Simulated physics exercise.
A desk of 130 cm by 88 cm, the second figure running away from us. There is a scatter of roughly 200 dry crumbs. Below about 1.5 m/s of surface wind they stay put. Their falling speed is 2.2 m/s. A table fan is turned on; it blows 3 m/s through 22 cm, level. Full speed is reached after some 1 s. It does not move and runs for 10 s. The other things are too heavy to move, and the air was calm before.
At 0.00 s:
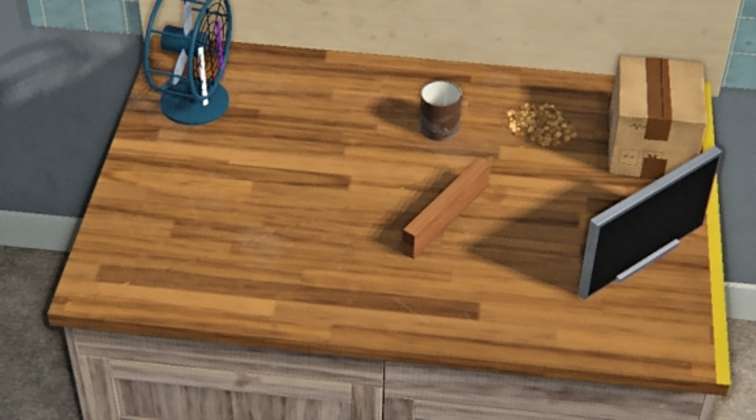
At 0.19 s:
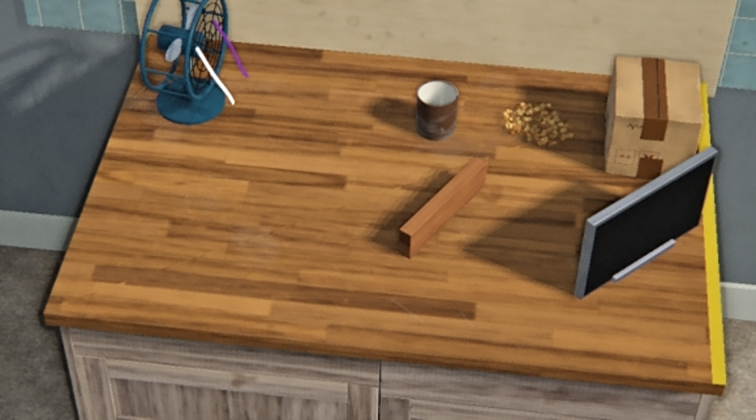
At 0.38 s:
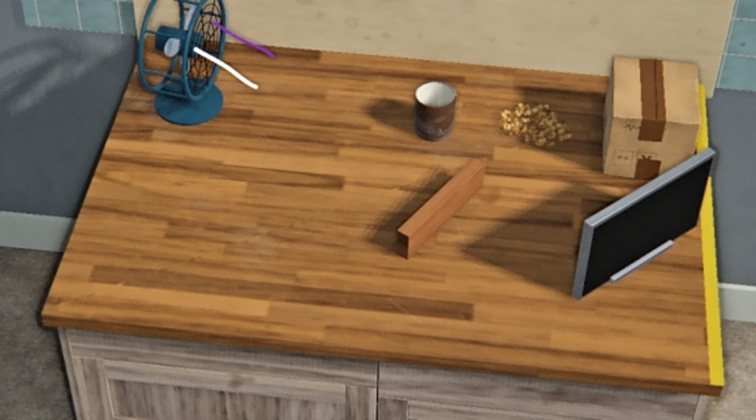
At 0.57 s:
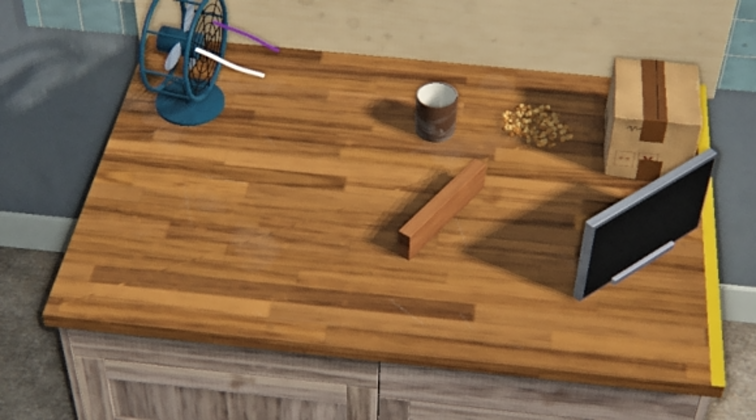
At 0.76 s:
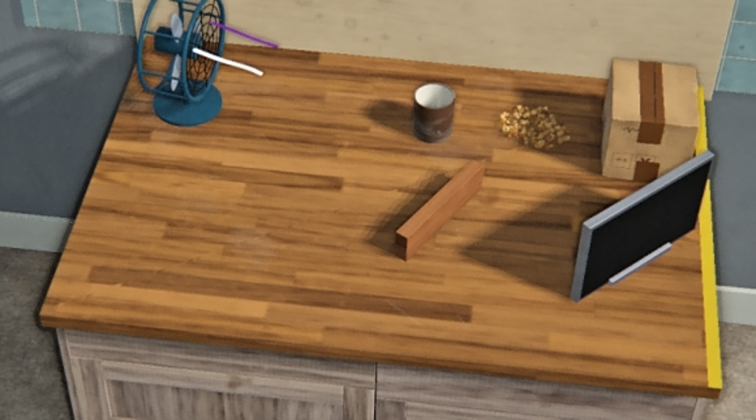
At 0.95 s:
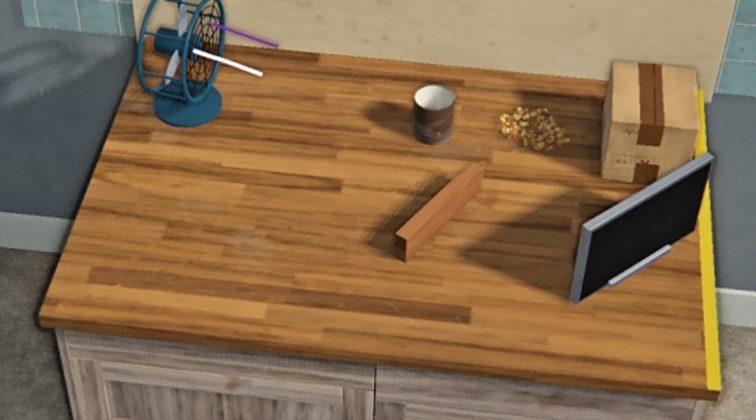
A wooden counter held a box, a screen, a mug, a wooden block and some crumbs that stayed put, while a blue fan's white and purple ribbons lifted from hanging and streamed out to the right.
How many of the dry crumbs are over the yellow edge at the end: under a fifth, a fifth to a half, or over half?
By then not even a fifth are over the yellow edge.
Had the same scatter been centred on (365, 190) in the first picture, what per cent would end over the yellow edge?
In that case some 0 per cent.
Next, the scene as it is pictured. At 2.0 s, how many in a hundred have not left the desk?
Some 100 per cent.
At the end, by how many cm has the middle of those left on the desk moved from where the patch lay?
About 5 cm.
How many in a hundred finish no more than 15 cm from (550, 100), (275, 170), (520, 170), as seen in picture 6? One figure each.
In turn about 70 %, 0 %, 40 %.
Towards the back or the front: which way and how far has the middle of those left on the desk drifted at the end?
To the back, by about 5 cm.
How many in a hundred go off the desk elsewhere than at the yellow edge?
Near 0 %.
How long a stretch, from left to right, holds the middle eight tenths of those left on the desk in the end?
About 10 cm.
After 2.0 s, 0 % are over the yellow edge; the middle of those still in play is near (517, 120); 8 % have settled or left.
After 3.2 s, 0 % are over the yellow edge; the middle of those still in play is near (515, 119); 19 % have settled or left.
After 5.5 s, 0 % are over the yellow edge; the middle of those still in play is near (515, 119); 25 % have settled or left.
After 10.0 s, at the end, 0 % are over the yellow edge; the middle of those still in play is near (515, 119).
